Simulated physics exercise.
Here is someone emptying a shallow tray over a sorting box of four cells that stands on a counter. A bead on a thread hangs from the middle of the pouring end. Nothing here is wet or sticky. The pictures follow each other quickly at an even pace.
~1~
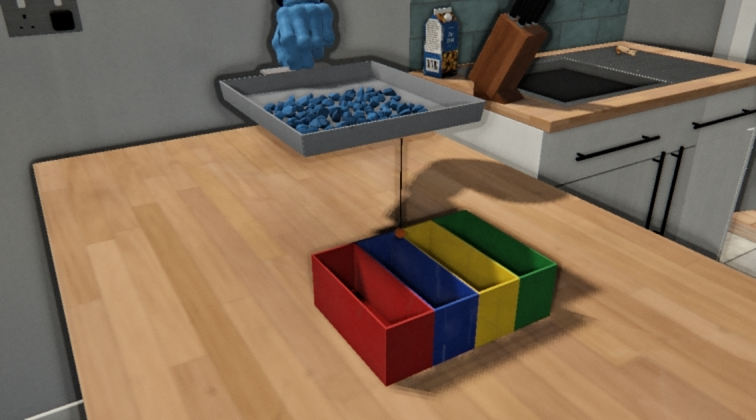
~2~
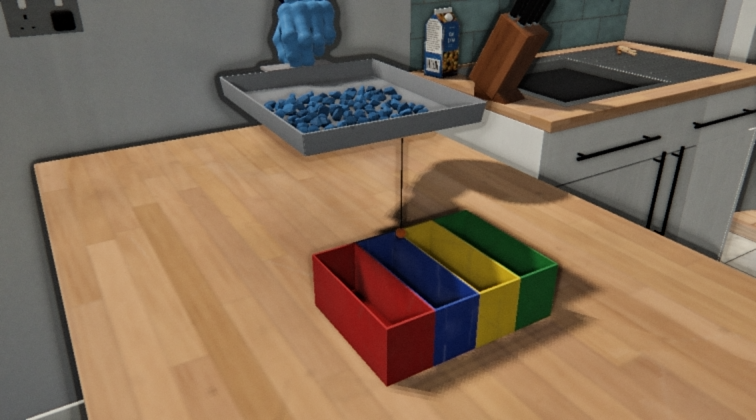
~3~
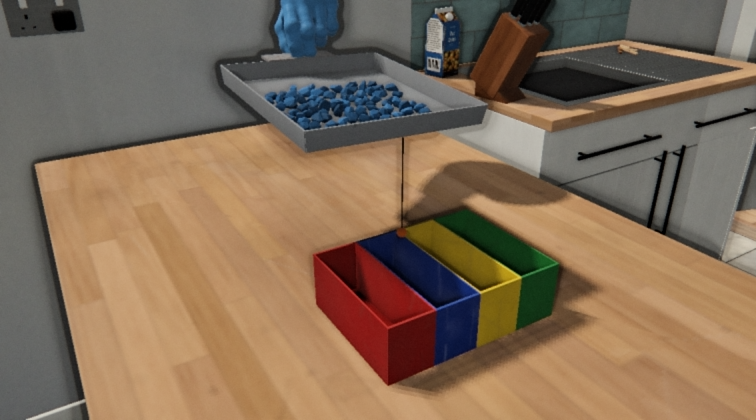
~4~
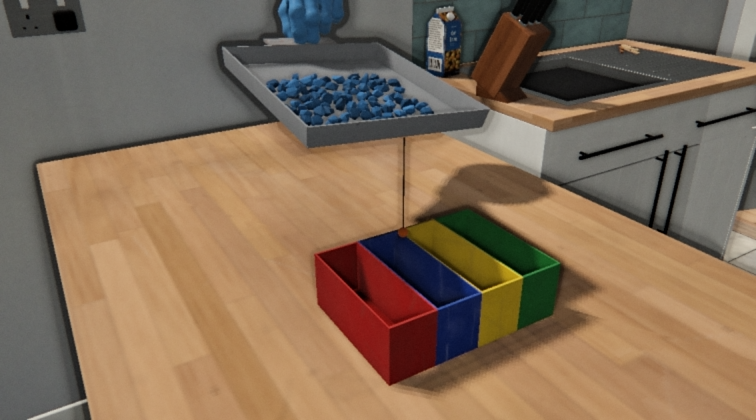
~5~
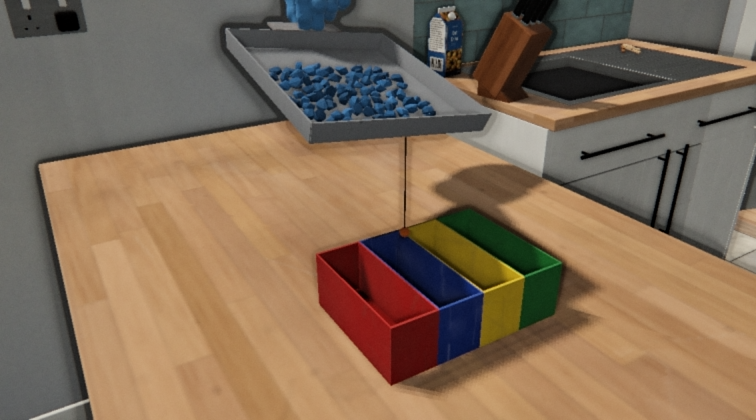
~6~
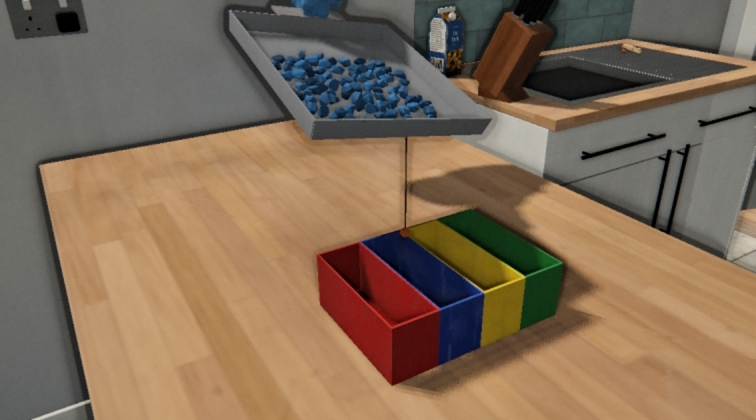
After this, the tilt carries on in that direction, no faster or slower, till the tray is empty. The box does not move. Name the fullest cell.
The green one ends fullest.
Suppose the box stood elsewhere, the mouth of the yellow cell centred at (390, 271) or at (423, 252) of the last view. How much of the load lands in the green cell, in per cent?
The first gives 10 %, the second 60 %.
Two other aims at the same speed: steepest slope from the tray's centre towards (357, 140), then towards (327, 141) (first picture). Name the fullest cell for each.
One: The red cell. Two: The cell in red.
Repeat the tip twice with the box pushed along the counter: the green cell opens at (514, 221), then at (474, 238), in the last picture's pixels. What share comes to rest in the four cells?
Roughly 100 per cent, and 90 per cent.
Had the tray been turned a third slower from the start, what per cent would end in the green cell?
It comes to 60 per cent or so.
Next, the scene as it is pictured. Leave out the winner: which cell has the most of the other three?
It is that yellow cell.
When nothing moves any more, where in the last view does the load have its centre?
Near (475, 272).
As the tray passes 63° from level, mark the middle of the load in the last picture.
At about (428, 105).
Soon after the last picture, tray tipped steeply; all on the tray.
A little later, tray tipped past a quarter turn; about a third on the tray; about a quarter in the green cell; a small part in the yellow cell; about a quarter falling or outside the box.
Later still, tray tipped past a quarter turn; about two thirds in the green cell; about a quarter in the yellow cell; a small part falling or outside the box.
At rest, tray tipped past a quarter turn; about two thirds in the green cell; about a quarter in the yellow cell; none in the red cell; none in the blue cell; a small part outside the box.
